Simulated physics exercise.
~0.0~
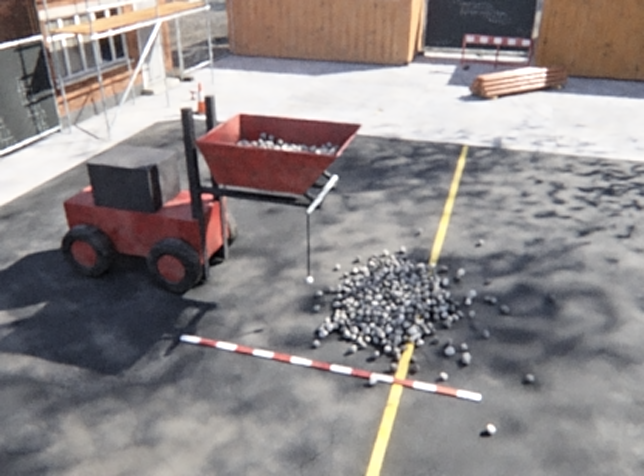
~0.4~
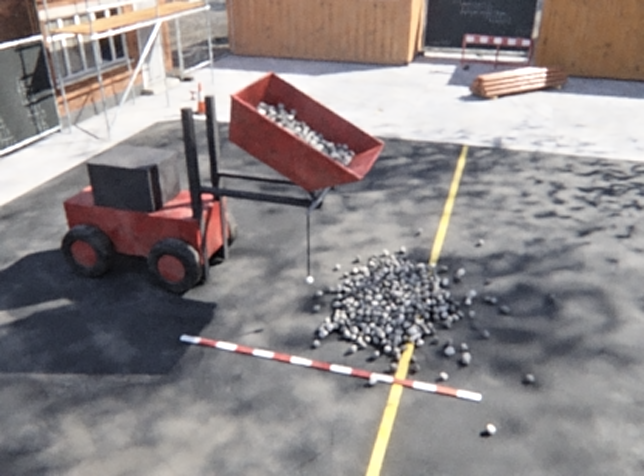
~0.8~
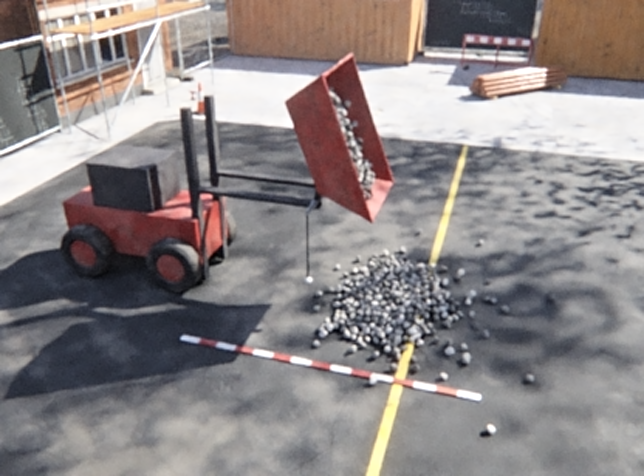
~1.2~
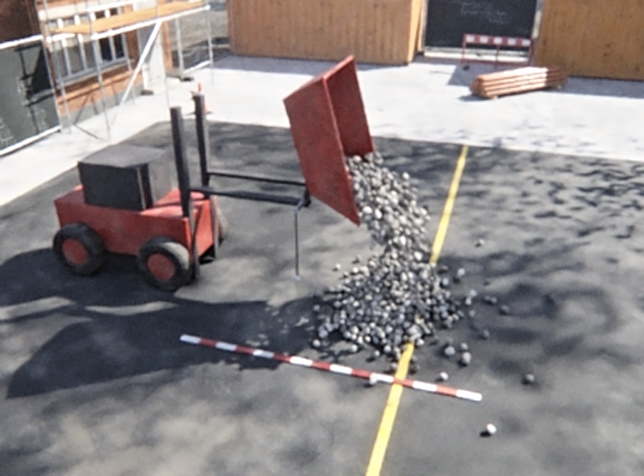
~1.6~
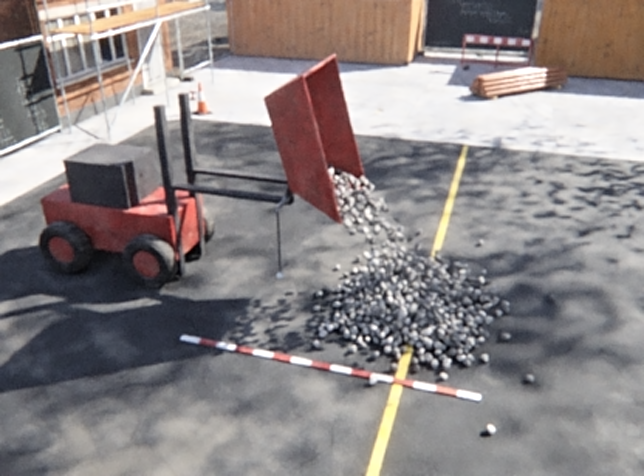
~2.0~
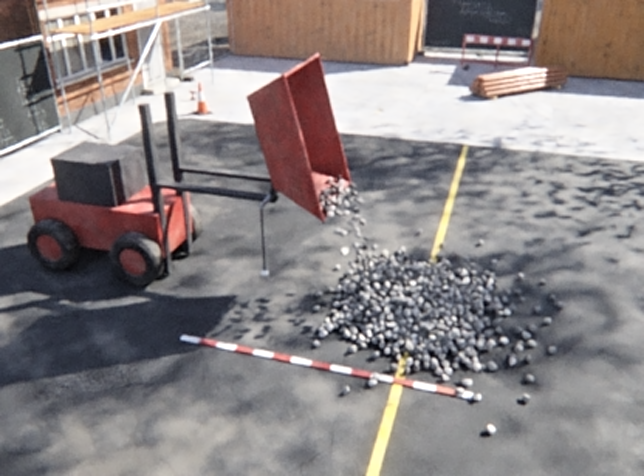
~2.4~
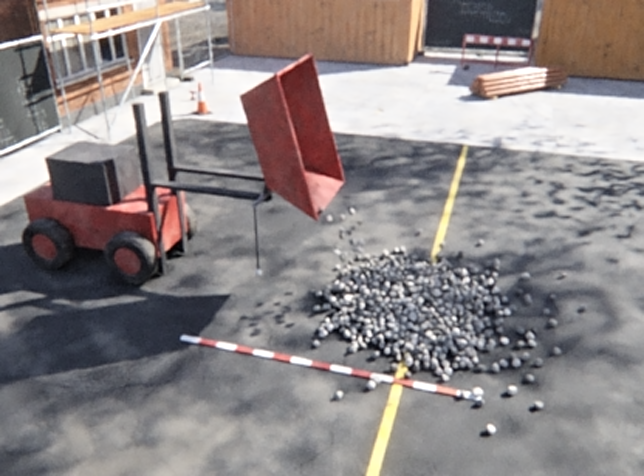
In a paved yard, a red forklift tips its skip, backs left and empties stones onto a pile.
